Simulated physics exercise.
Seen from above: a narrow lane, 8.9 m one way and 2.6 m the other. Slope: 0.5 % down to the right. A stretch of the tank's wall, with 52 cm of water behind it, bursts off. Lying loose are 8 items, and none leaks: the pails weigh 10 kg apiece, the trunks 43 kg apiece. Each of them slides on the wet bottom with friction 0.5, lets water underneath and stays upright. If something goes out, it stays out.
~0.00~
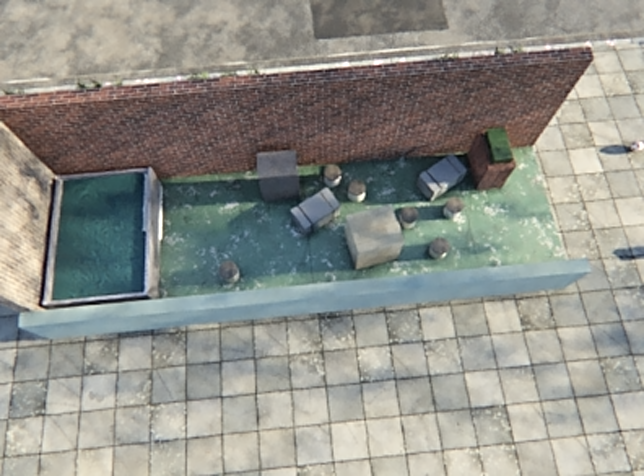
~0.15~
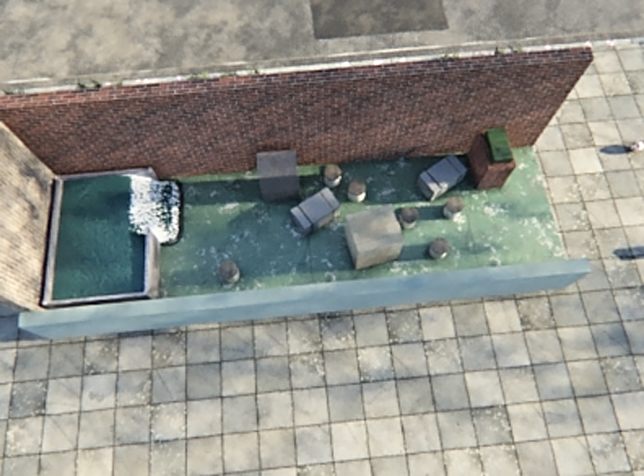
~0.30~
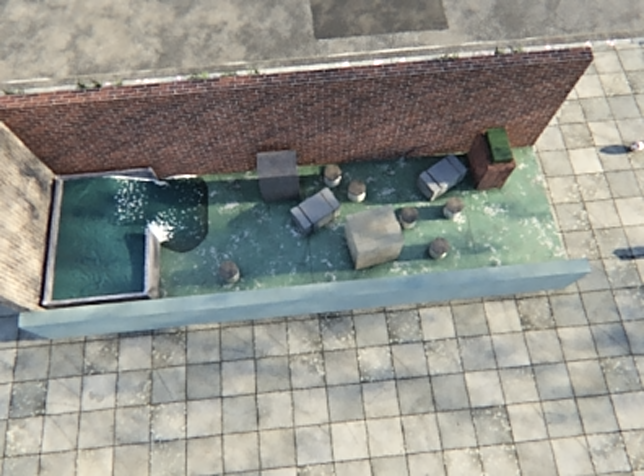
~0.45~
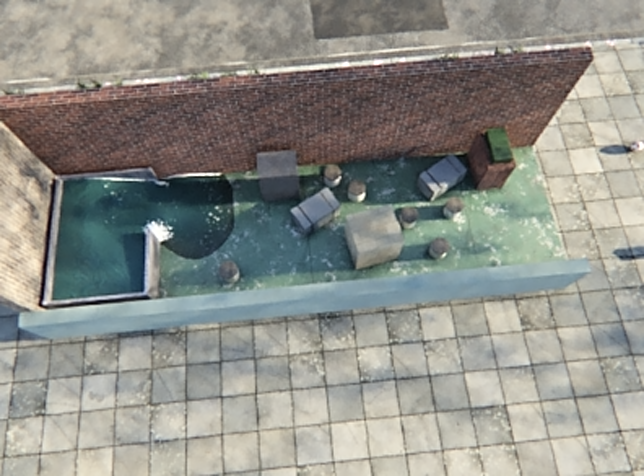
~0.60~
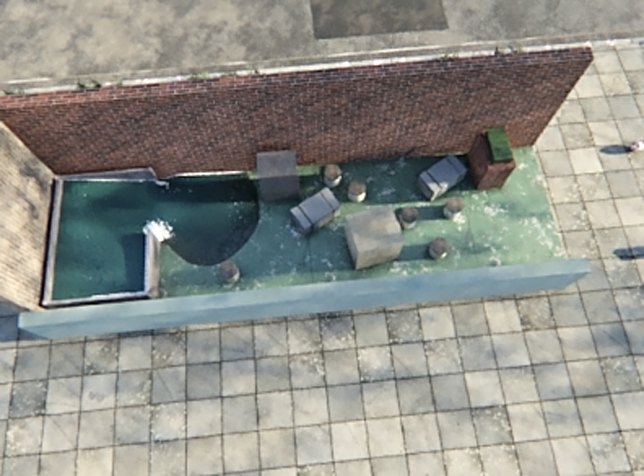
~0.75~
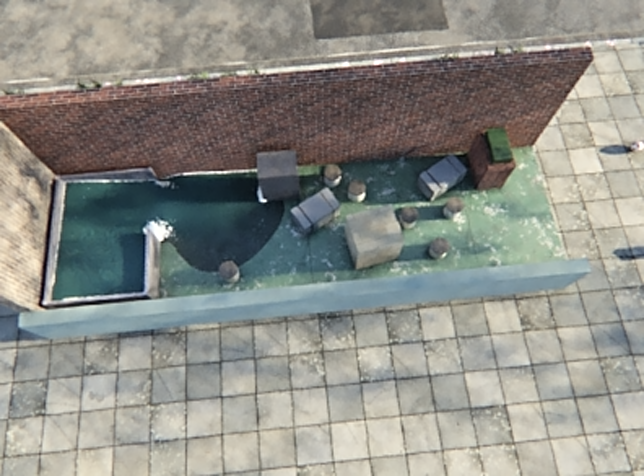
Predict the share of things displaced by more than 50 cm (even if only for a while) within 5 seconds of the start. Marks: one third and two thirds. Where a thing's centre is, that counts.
It is under a third.
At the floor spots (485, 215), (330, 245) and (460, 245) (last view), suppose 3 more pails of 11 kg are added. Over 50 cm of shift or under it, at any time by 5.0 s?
Listed order: Below the mark, above the mark and below the mark.
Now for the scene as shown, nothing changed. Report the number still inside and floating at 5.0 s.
I'd say 0 of them.
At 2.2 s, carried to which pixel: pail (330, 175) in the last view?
Near (363, 172).
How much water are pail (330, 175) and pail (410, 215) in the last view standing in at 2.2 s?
Depth approx. 8 cm / 0 cm.
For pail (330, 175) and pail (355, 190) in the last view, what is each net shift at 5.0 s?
First: 140 cm. Second: 40 cm.
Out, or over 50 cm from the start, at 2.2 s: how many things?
Tally: 1.
After 1.1 s 0 of 8 are over 50 cm from their spots; 0 afloat.
After 2.2 s 1 of 8 are over 50 cm from their spots; 0 afloat.
After 3.5 s 1 of 8 are over 50 cm from their spots; 0 afloat.
After 5.0 s 2 of 8 are over 50 cm from their spots, and 2 have been at some point; 0 afloat.
